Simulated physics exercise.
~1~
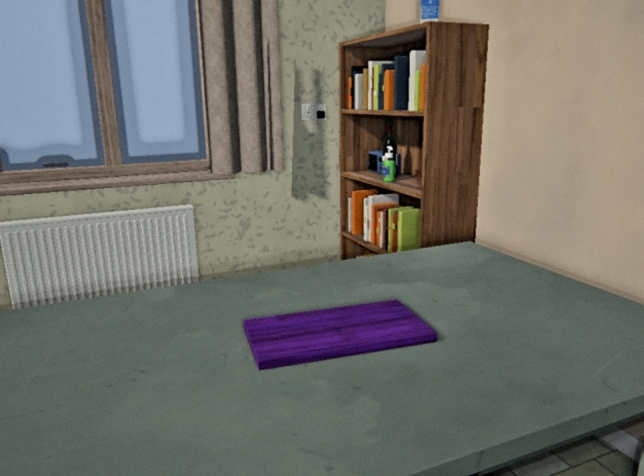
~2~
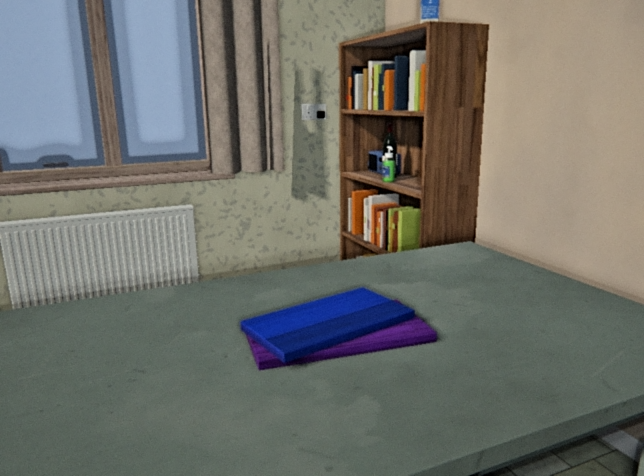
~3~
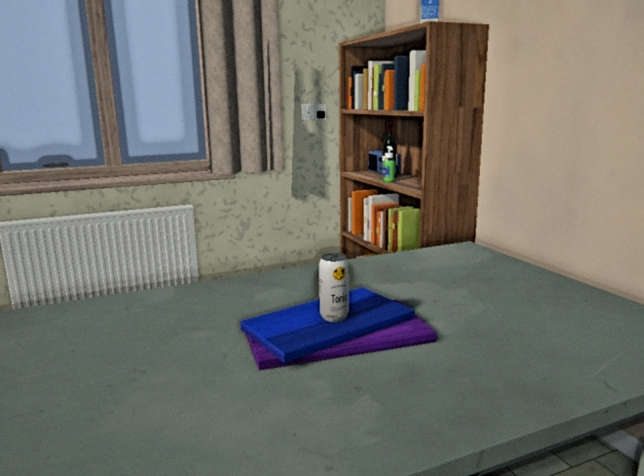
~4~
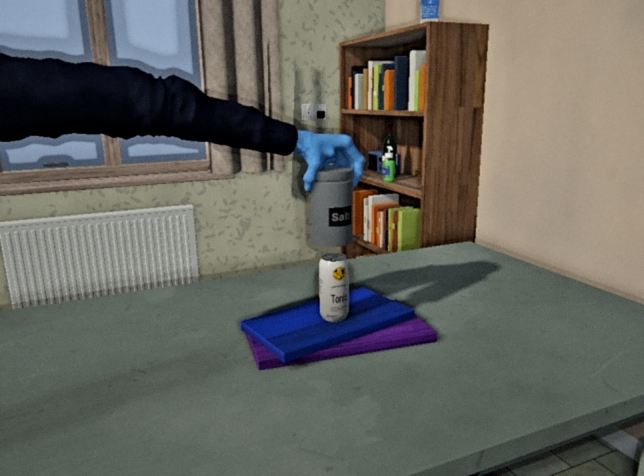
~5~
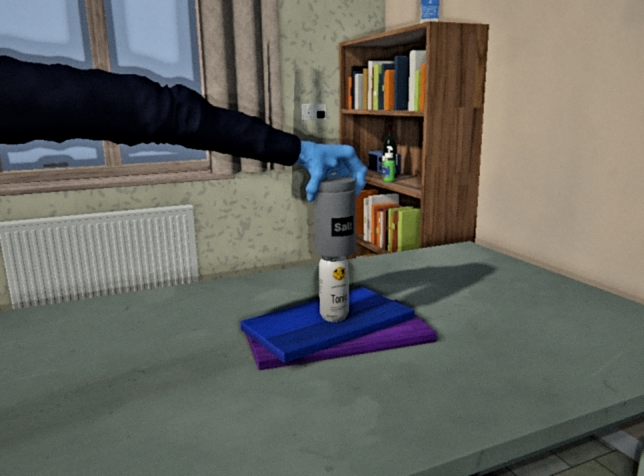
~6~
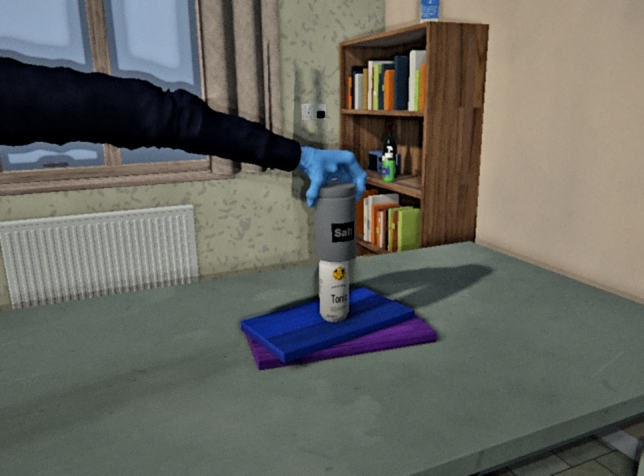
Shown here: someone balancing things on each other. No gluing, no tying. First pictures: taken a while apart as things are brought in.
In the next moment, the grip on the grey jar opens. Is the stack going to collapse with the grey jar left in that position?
No, it remains standing.
Then, 0.20 s on from there, no change.
Then, 0.60 s on from there, grey jar resting near (335, 222).
In the end, all 4 unmoved. At the end, from the last picture's camera, grey jar near (335, 222). The pile stays up.
